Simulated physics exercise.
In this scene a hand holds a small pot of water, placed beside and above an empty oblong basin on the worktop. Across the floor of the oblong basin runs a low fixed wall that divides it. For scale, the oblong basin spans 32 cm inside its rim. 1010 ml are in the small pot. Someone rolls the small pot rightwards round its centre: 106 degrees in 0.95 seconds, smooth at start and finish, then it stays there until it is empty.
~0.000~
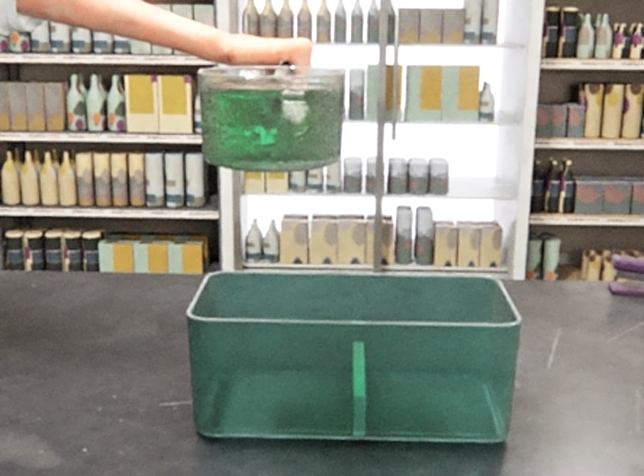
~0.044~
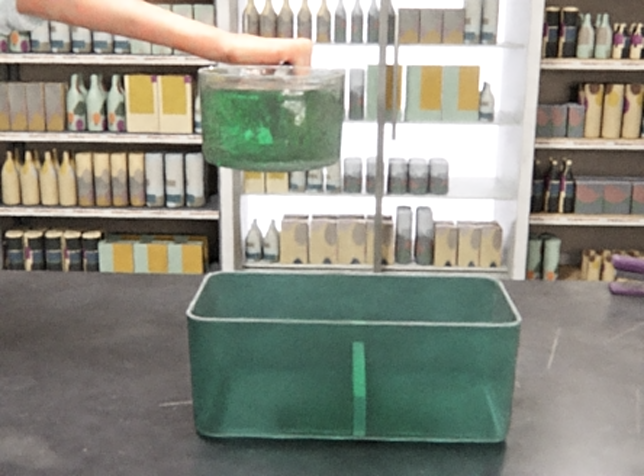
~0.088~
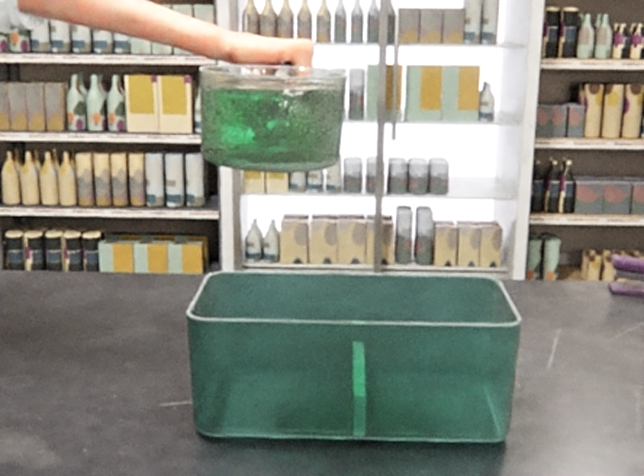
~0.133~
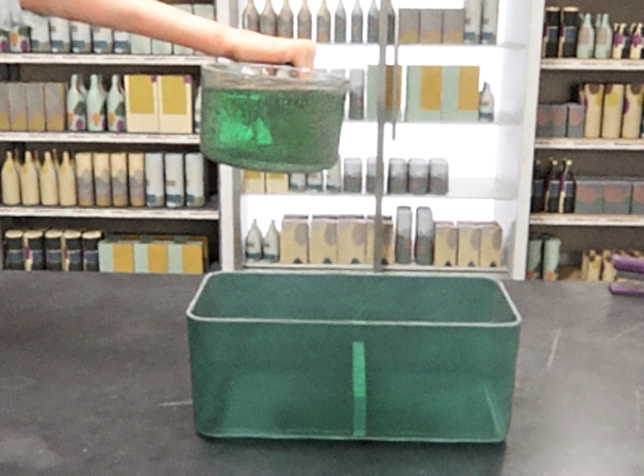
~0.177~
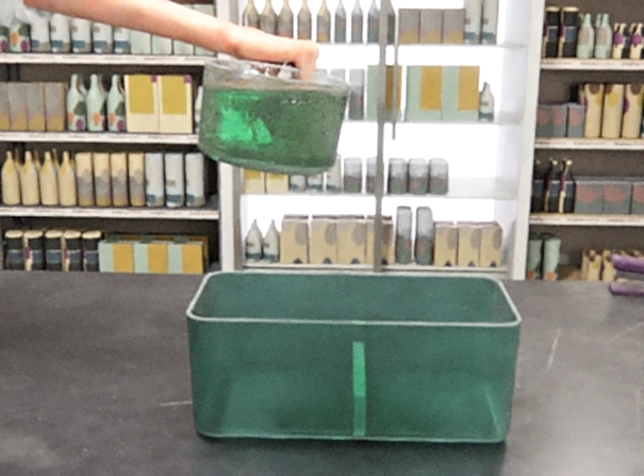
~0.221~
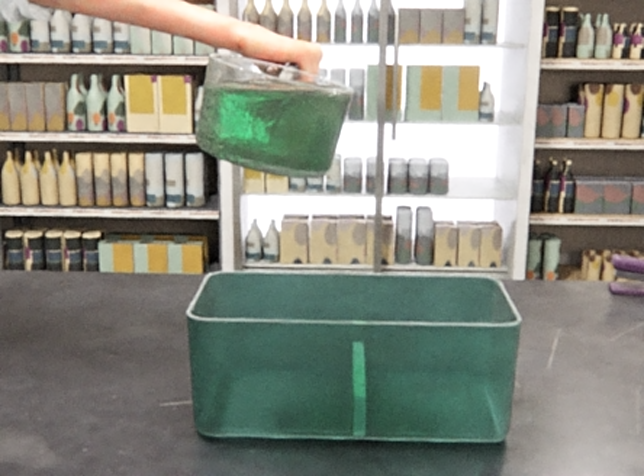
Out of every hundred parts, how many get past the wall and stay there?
About 89 out of 100.
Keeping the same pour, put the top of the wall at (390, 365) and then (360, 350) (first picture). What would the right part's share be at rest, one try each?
It comes to 70 per cent, and then 95 per cent.
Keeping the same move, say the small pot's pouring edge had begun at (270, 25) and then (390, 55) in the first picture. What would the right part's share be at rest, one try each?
In order, 55 and 70 per cent.
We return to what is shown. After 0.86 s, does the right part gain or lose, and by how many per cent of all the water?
Its share increases, some 18 in a hundred.
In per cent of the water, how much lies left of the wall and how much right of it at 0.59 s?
Left roughly 0, right roughly 7.
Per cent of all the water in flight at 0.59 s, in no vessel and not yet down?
About 34 per cent.
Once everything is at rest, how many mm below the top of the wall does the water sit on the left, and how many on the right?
Looks like roughly 40 mm on the left and roughly 0 mm on the right.
By 0.59 s the tilt is 73° and 59 per cent is still to pour, 0 is left of the wall and 7 right of it.
By 0.86 s the tilt is 104° and 11 per cent is still to pour, 2 is left of the wall and 70 right of it.
By 1.14 s the tilt is 106° and 1 per cent is still to pour, 8 is left of the wall and 88 right of it.
By 1.45 s the tilt is 106° and 0 per cent is still to pour, 10 is left of the wall and 89 right of it.
At rest 10 per cent lies left of the wall, 89 right of it and 1 outside.
